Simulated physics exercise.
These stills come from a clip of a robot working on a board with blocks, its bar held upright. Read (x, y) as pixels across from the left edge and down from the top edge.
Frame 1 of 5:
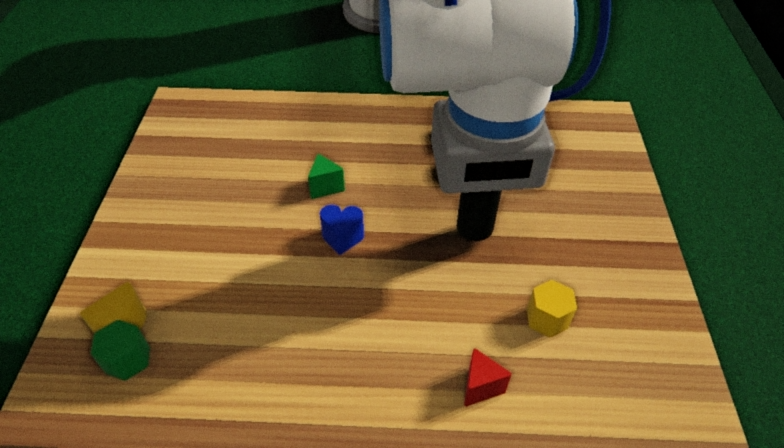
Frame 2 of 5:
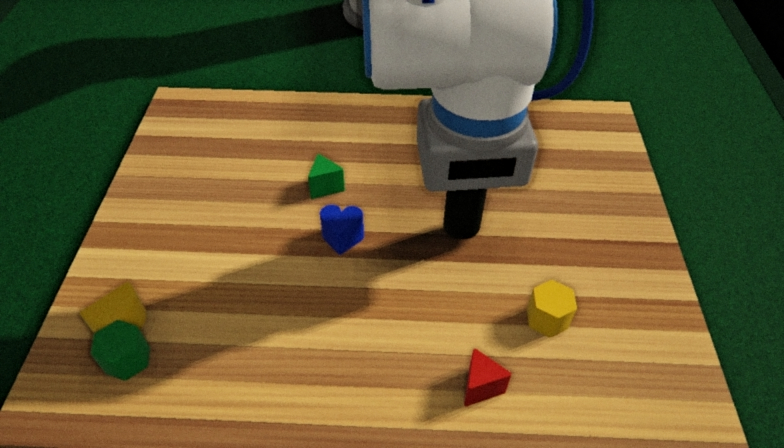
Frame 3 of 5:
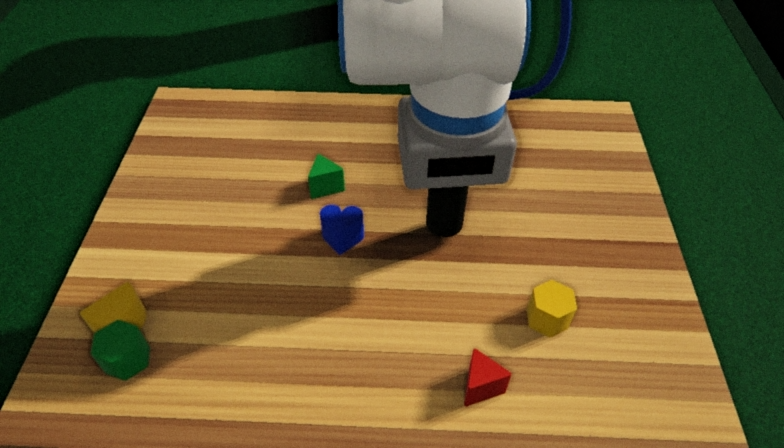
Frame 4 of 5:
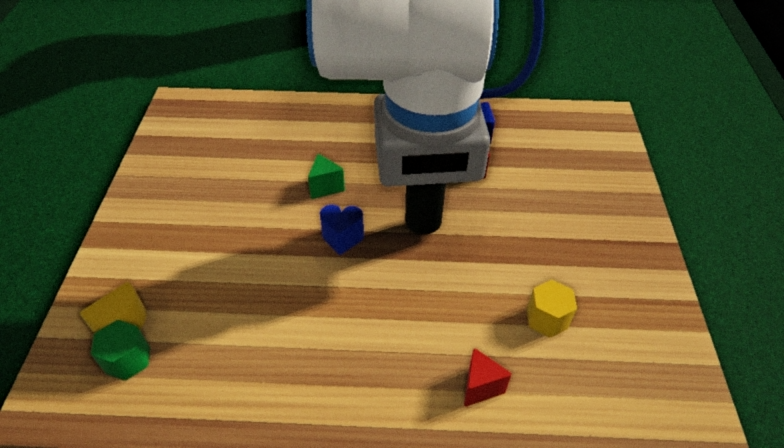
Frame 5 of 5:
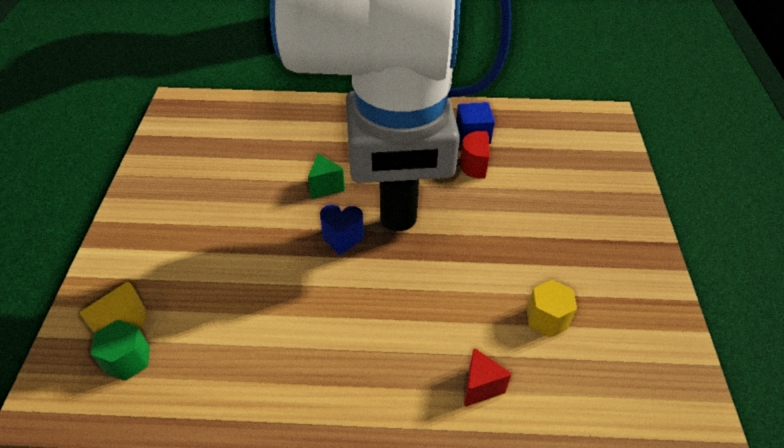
The robot arm slid its black bar steadily left across the striped wooden board toward the blue heart, uncovering a blue block and a red one behind it, while all the blocks stayed still.
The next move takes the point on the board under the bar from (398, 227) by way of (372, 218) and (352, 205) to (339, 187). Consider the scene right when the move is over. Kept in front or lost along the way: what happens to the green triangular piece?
Still in front.
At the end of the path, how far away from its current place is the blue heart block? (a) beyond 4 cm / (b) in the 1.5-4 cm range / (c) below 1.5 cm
My answer is option c.
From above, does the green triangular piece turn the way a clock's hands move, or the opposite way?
It twists anticlockwise.
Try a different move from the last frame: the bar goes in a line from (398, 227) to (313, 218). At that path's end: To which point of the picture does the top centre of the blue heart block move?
Final place: (298, 225).
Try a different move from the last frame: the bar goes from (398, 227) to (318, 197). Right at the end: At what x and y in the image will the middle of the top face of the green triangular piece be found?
Its top middle will sit at (309, 156).
What follows on the original path. Halfway along, bar at (360, 203); nothing pushed yet.
At the end, bar at (338, 178); green triangular piece at (311, 158), turned 50° anticlockwise; blue heart block still.
